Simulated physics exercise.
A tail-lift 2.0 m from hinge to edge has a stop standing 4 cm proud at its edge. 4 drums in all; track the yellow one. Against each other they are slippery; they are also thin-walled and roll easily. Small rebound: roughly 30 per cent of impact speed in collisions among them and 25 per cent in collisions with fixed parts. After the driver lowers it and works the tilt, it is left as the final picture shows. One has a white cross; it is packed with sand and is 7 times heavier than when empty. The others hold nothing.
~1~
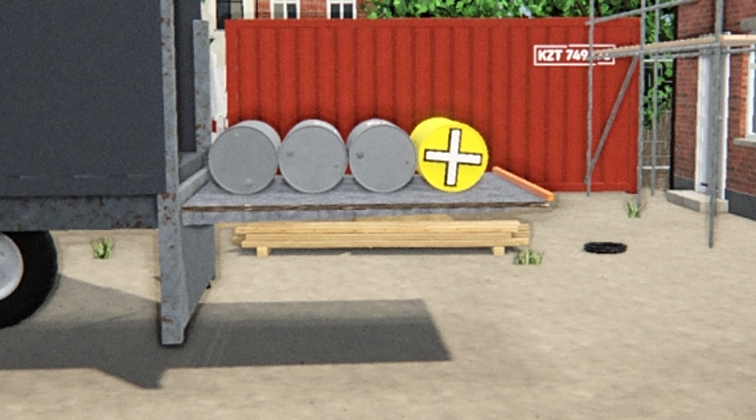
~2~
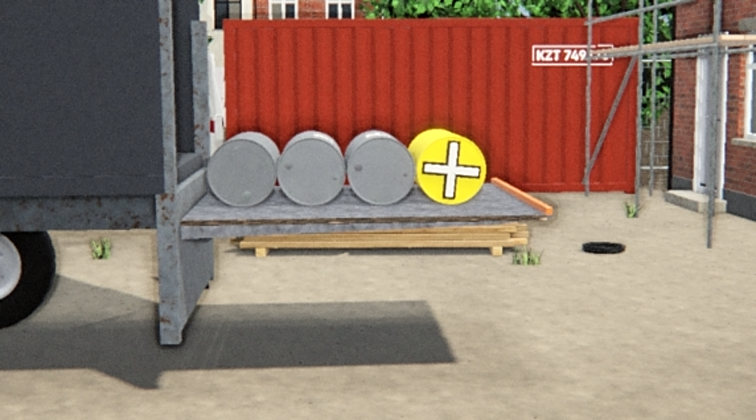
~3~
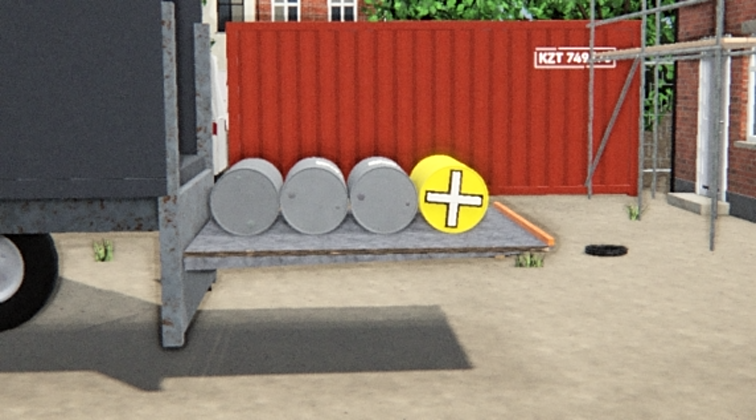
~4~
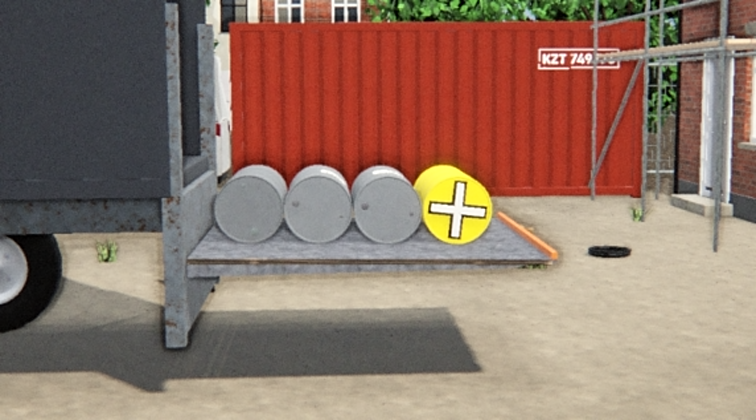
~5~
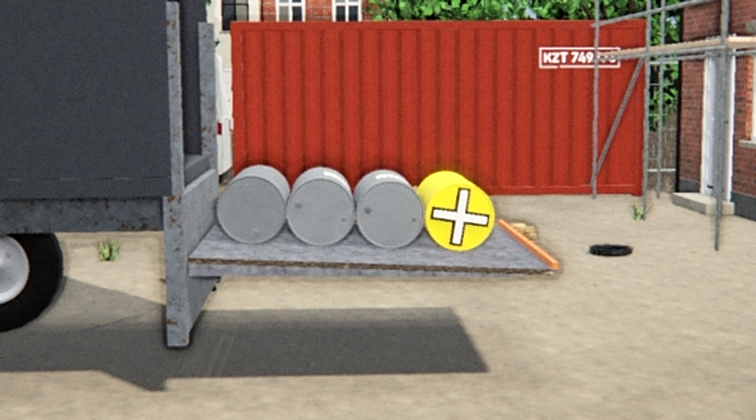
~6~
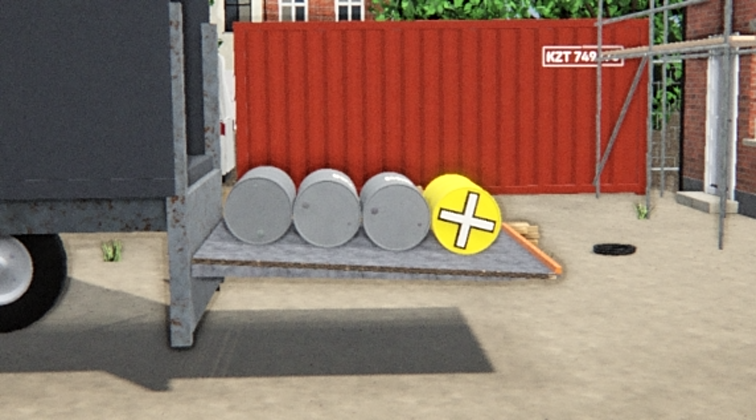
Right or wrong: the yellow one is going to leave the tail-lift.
Wrong.
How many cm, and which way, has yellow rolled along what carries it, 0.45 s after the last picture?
Yellow has moved 10 to the right.
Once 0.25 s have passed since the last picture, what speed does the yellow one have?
It moves at about 0.2 m/s.
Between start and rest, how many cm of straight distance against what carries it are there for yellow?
Yellow ends up 30 from where it began.
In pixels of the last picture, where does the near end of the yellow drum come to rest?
It ends up close to (518, 223).
Another 0.25 s on from the last picture, yellow is on the plate, 40 cm from the stop, rolling right; 0 over the stop so far.
Another 0.45 s on from the last picture, yellow is on the plate, 35 cm from the stop, rolling right; 0 over the stop so far.
Another 0.95 s on from the last picture, yellow is on the plate, 20 cm from the stop, rolling right; 0 over the stop so far.
In the end (2.05 s after the last picture), yellow is on the plate, 10 cm from the stop; 0 over the stop so far.
